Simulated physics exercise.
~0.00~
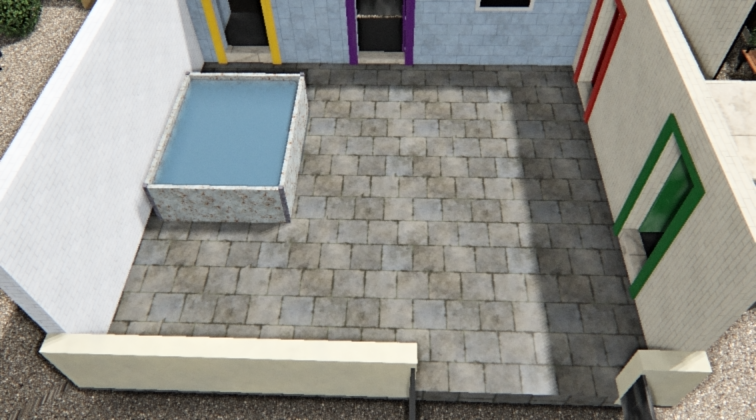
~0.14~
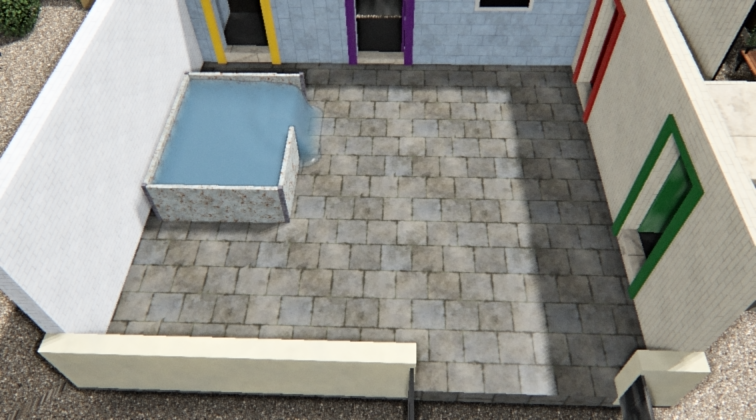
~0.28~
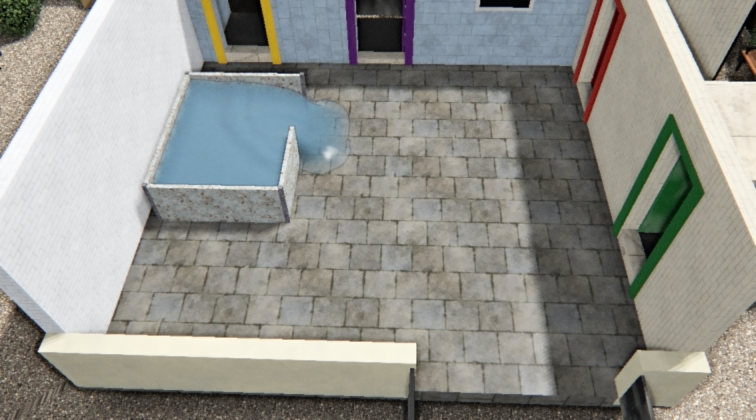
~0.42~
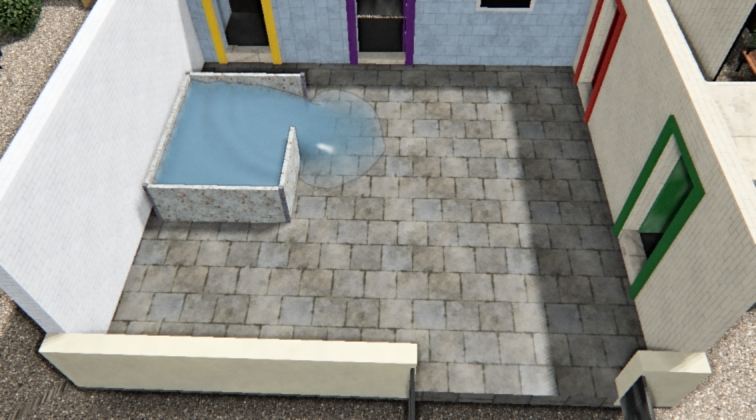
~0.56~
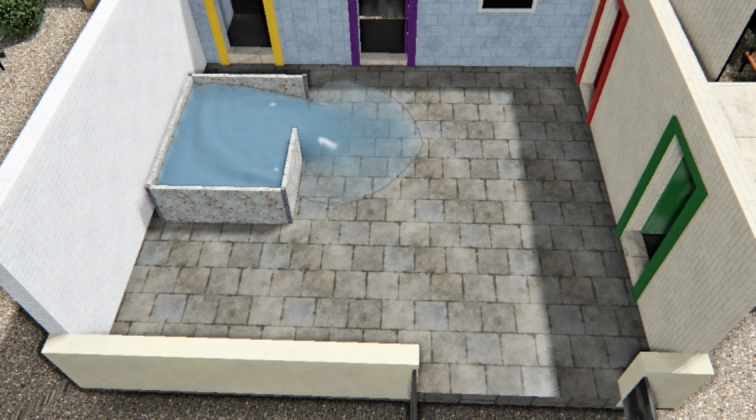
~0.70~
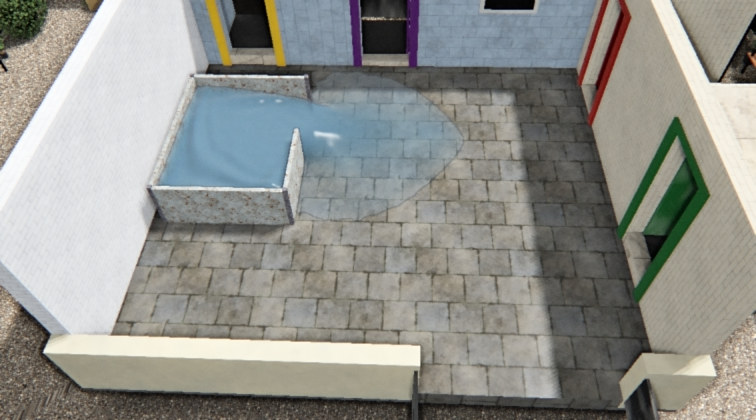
A stone-walled tank of water stood full and still in a paved yard, then a gap opened in its right side and water poured out, fanning rightward across the floor in a widening, thin sheet.
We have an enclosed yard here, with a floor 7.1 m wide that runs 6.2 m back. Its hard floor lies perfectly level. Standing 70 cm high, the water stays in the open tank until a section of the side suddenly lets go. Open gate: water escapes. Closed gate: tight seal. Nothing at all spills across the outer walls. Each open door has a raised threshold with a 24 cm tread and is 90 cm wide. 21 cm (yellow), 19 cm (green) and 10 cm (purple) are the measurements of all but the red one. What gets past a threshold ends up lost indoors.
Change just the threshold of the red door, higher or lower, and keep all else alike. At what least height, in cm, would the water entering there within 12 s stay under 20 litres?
At about 27 cm.
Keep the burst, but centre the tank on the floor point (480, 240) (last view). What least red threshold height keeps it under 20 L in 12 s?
Roughly 13.0 centimetres.
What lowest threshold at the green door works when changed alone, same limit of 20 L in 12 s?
At the green door it takes roughly 8.5 centimetres.
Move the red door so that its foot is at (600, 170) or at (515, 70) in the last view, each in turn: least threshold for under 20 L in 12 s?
In turn: About 18 cm, about 18 cm.
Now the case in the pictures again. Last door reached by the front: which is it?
Yellow.
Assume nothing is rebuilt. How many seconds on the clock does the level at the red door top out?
Approximately 3.0 s.
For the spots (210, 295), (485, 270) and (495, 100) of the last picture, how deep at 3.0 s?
Roughly 0, 2 and 4 centimetres.
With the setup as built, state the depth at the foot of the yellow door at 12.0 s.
About 2.0 centimetres.
After 1.4 s water covers 40 % of the floor, deepest (38 cm) near (319, 125); it has not reached the red door.
After 3.0 s water covers 55 % of the floor, deepest (34 cm) near (577, 82); 29 cm at the red door, 142 litres in over its 5 cm threshold.
After 12.0 s water covers 95 % of the floor, deepest (9 cm) near (640, 382); 6 cm at the red door, 547 litres in over its 5 cm threshold.
At the red door as built, the water arrived by 1.5 s and peaked near 29 cm at 3.0 s.
Run again over the same 12 s with other heights there, 30 litres in over 25 cm, 5 litres over 33.5 cm. The limit of 20 litres is kept from about 27 cm up.
